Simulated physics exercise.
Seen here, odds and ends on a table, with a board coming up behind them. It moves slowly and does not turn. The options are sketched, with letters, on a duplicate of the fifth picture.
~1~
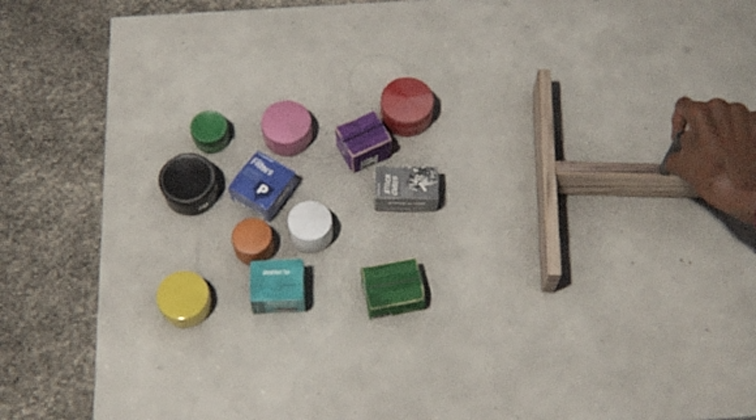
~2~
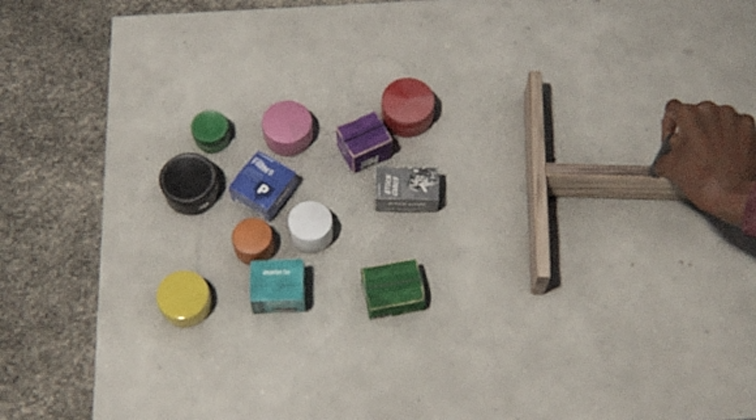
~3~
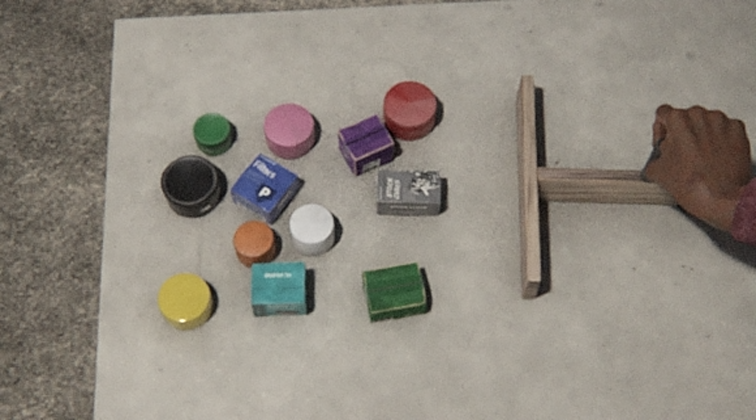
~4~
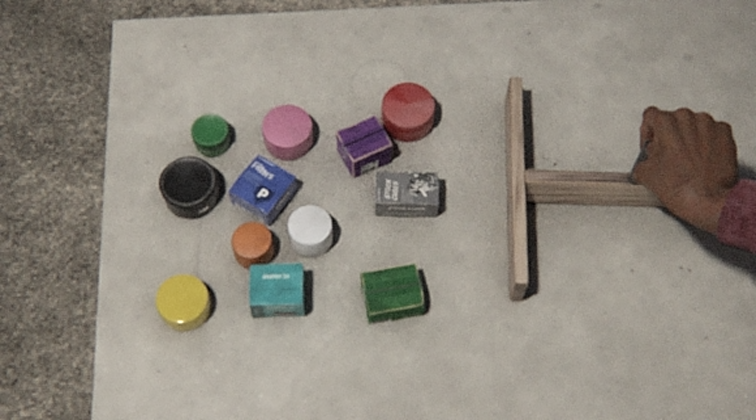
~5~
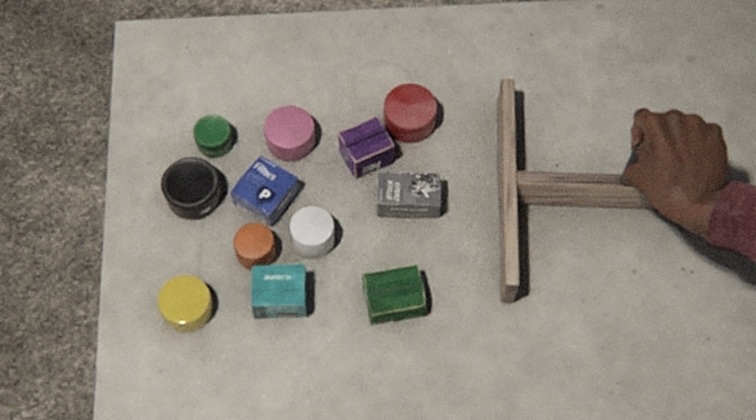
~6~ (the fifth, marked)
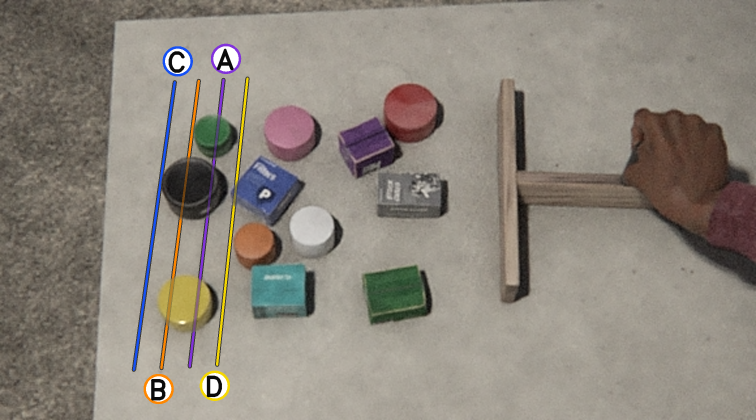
At first, a hand at the right grips the handle of a wooden board, with a loose group of colourful round tins and small boxes lying to its left on a pale tabletop. The hand then slides the board slowly a short way left, without turning it, narrowing the gap while the objects stay in place, untouched.
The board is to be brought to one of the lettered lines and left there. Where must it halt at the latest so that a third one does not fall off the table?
At A, and not beyond.
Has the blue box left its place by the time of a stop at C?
Yes.
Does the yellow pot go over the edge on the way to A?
Yes.
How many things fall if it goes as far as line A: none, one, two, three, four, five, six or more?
By then, two.
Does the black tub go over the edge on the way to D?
By then, yes.
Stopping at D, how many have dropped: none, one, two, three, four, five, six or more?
In all, two.
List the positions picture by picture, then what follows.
The first picture shows purple box (364, 142); blue box (263, 186); turquoise box (278, 286).
The second picture shows board (540, 169); yellow pot (185, 299).
The third picture shows board (531, 173); pink tin (290, 131).
The fourth picture shows board (518, 175); green box (393, 294).
The fifth picture shows board (510, 177); grey packet (408, 195); white tin (313, 232); black tub (192, 189).
On the marked copy, A at (208, 213); B at (181, 215); C at (156, 216); D at (233, 212).
Taking A. A third of the way, board (403, 182); red tin (372, 112); green box (363, 295).
Two thirds of the way, board (293, 188); yellow pot (143, 303); black tub (148, 189).
When it is over, board (208, 193); black tub over the edge; yellow pot over the edge; two fallen.
As for the rest, B drops five; C drops six; D is within the limit but short.
